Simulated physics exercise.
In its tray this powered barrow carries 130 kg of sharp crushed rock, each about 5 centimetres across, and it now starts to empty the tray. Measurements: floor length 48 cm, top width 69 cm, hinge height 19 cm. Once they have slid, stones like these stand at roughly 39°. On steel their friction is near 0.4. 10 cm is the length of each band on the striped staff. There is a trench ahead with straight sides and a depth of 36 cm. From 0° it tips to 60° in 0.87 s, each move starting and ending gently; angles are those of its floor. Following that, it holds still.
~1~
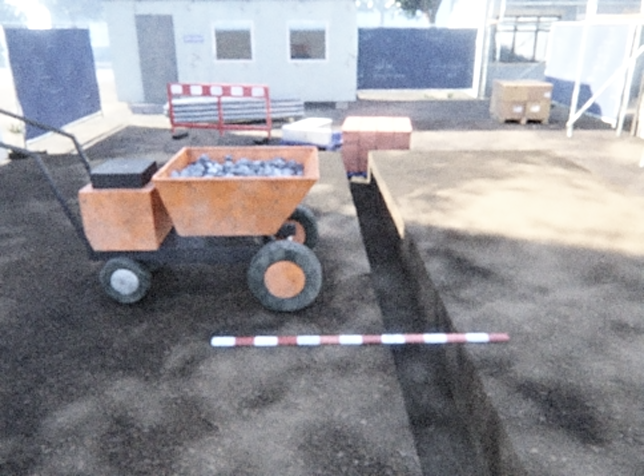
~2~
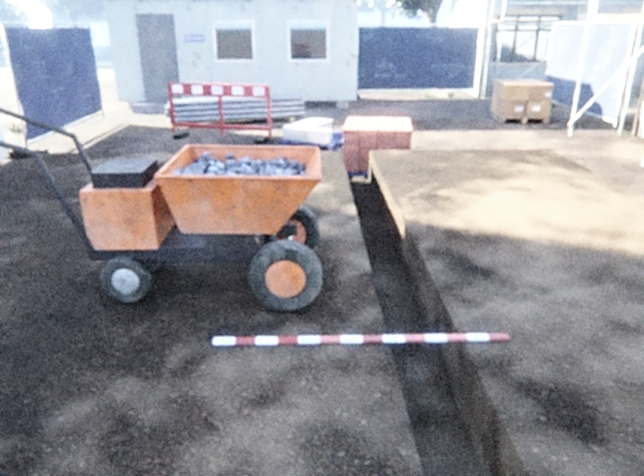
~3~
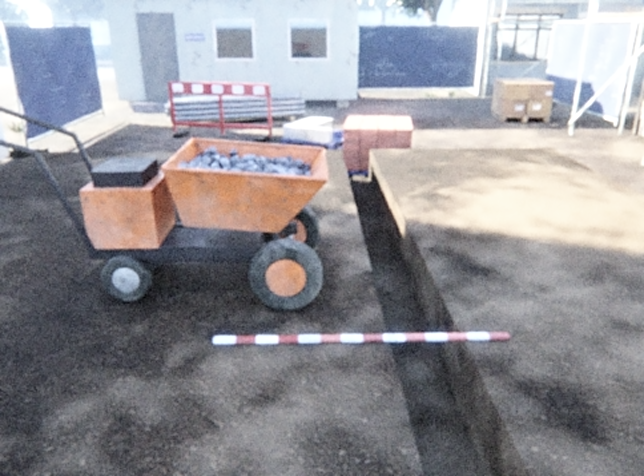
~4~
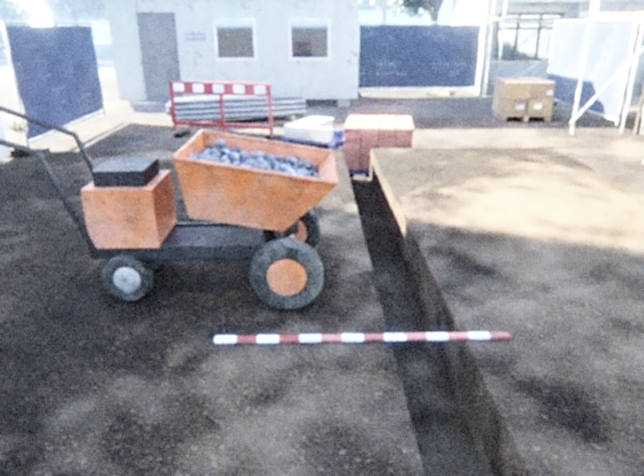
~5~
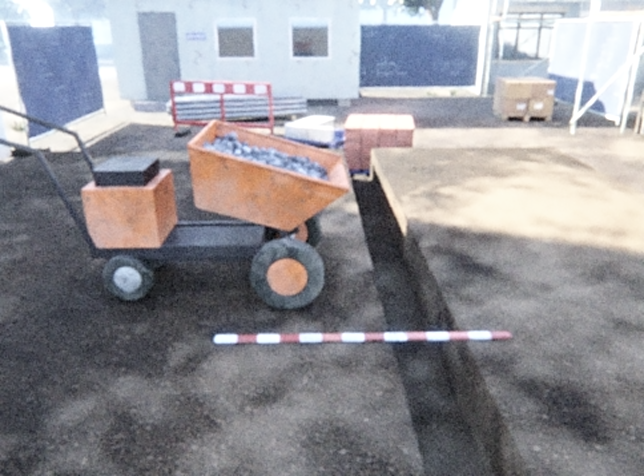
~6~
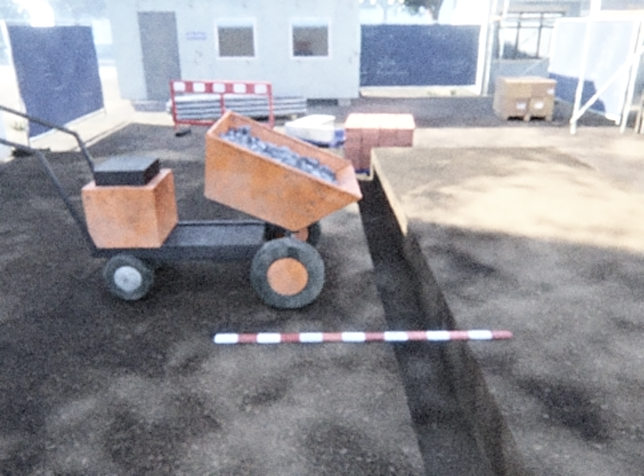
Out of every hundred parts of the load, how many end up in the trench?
Close to 31 in a hundred.
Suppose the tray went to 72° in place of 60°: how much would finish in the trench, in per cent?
In that case some 75 per cent.
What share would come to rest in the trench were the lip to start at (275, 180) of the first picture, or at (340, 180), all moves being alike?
Estimates: 30 % then 25 %.
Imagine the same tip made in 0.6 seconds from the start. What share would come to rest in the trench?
Close to 35 percent, then.
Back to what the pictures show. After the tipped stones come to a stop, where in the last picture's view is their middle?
The middle should be near (415, 328).
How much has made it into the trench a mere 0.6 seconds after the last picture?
By that moment, roughly 5 per cent of the load.
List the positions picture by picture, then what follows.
The first frame shows lip at (318, 178), floor tilted 0°, highest stones at (240, 165).
The second frame shows lip at (321, 179), floor tilted 1°, highest stones at (233, 164).
The third frame shows lip at (328, 180), floor tilted 5°, highest stones at (218, 159).
In the fourth frame, the tray is at 10°, its lip at (338, 184); the top of the load is at (222, 151).
In the fifth frame, the tray is at 16°, its lip at (349, 190); the top of the load is at (227, 143).
The sixth frame shows lip at (361, 198), floor tilted 23°, highest stones at (237, 135).
Then, 0.3 s after the last picture the floor is at 50°, 100 % in the tray; the foremost stones are at (377, 224).
Then, 0.6 s after the last picture the floor is at 60°, 94 % in the tray, 6 % in the trench; the foremost stones are at (430, 286).
Then, 1.0 s after the last picture the floor is at 60°, 74 % in the tray, 22 % in the trench, 4 % past the trench; the foremost stones are at (482, 280).
Then, 2.9 s after the last picture the floor is at 60°, 65 % in the tray, 31 % in the trench, 4 % past the trench; the foremost stones are at (500, 269).
